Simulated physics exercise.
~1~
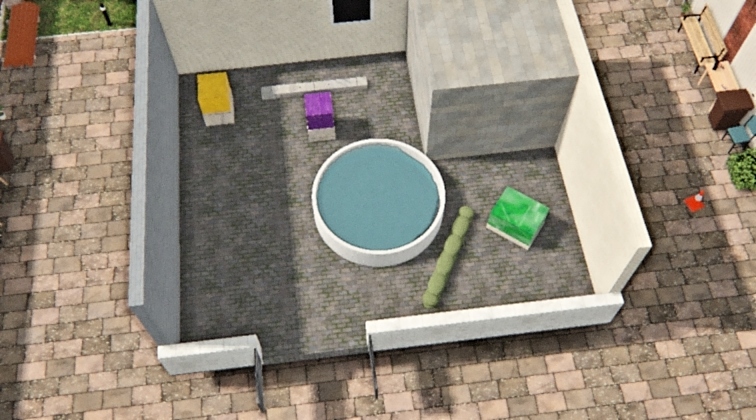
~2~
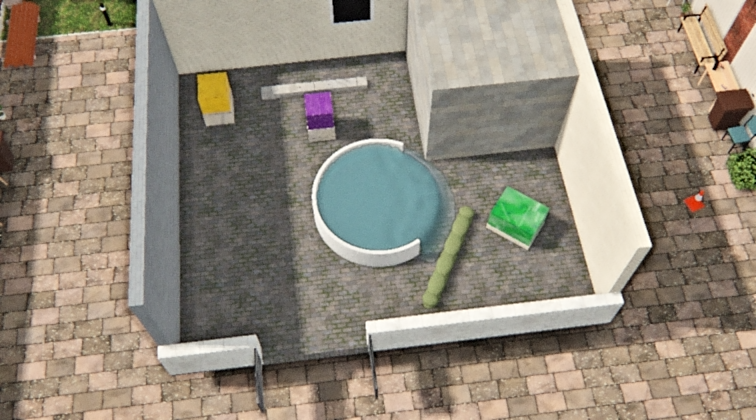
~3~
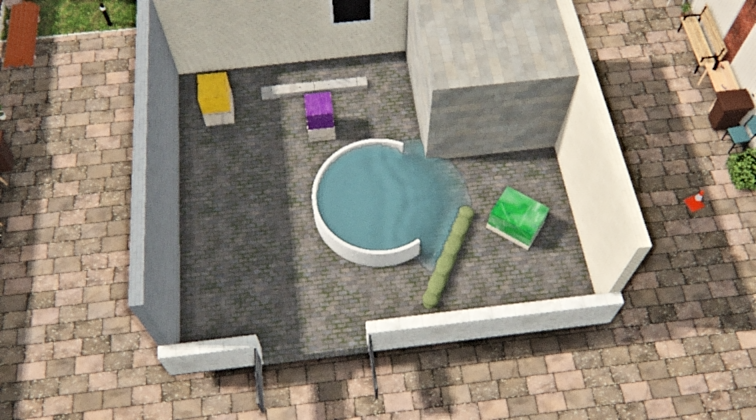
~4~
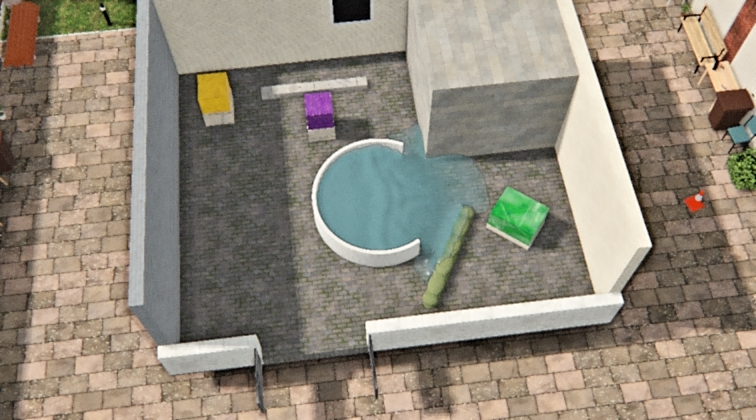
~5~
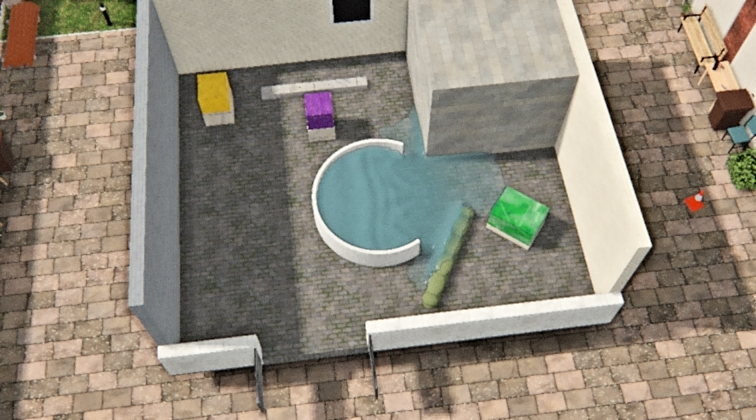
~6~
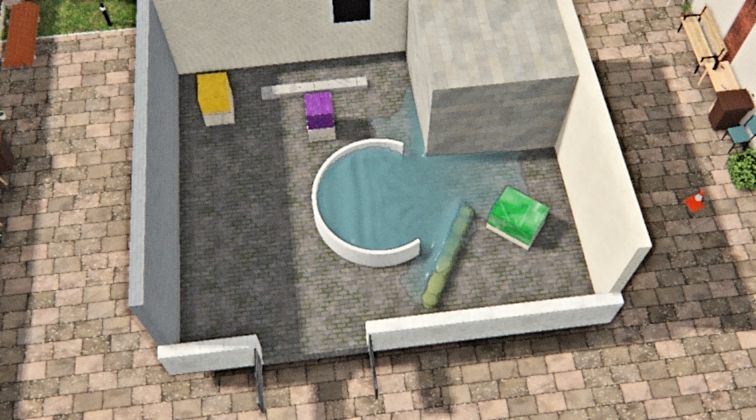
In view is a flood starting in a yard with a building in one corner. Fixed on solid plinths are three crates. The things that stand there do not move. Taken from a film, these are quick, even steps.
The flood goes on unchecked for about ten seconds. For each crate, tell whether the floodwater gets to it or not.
Crate by crate: Yellow crate - not reached; purple crate - not reached; green crate - reached.
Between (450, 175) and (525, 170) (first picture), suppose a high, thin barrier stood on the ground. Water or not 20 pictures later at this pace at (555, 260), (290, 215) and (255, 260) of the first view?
The first point comes out inundated, the next unwetted, the last unwetted.
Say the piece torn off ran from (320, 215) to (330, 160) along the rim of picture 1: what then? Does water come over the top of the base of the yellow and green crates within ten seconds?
Note: Yellow one is left dry; green one is left dry.
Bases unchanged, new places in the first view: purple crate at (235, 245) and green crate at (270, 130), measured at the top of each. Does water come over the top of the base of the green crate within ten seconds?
Green crate keeps dry.
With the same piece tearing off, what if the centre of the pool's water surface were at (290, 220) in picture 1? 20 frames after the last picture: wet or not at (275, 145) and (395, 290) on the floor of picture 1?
The first spot is not reached, while the second is wetted.
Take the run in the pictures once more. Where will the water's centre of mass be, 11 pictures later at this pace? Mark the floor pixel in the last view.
The centre of mass sits at about (426, 200).
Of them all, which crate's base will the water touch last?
I'd name the one in yellow.
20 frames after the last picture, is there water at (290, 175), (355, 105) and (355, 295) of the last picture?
Going through them one by one, the first is spared, the second waterlogged and the third waterlogged.
A moment on, water covers 25 % of the floor; the yellow crate not reached, the purple crate not reached, the green crate water round its plinth.
Next, water covers 35 % of the floor; the yellow crate not reached, the purple crate water round its plinth, the green crate water round its plinth.
Then, water covers 50 % of the floor; the yellow crate not reached, the purple crate water round its plinth, the green crate water round its plinth.
Later, water covers 65 % of the floor; the yellow crate water round its plinth, the purple crate water round its plinth, the green crate water round its plinth.
In the end, water covers 80 % of the floor; the yellow crate stayed above the water, the purple crate stayed above the water, the green crate was topped.
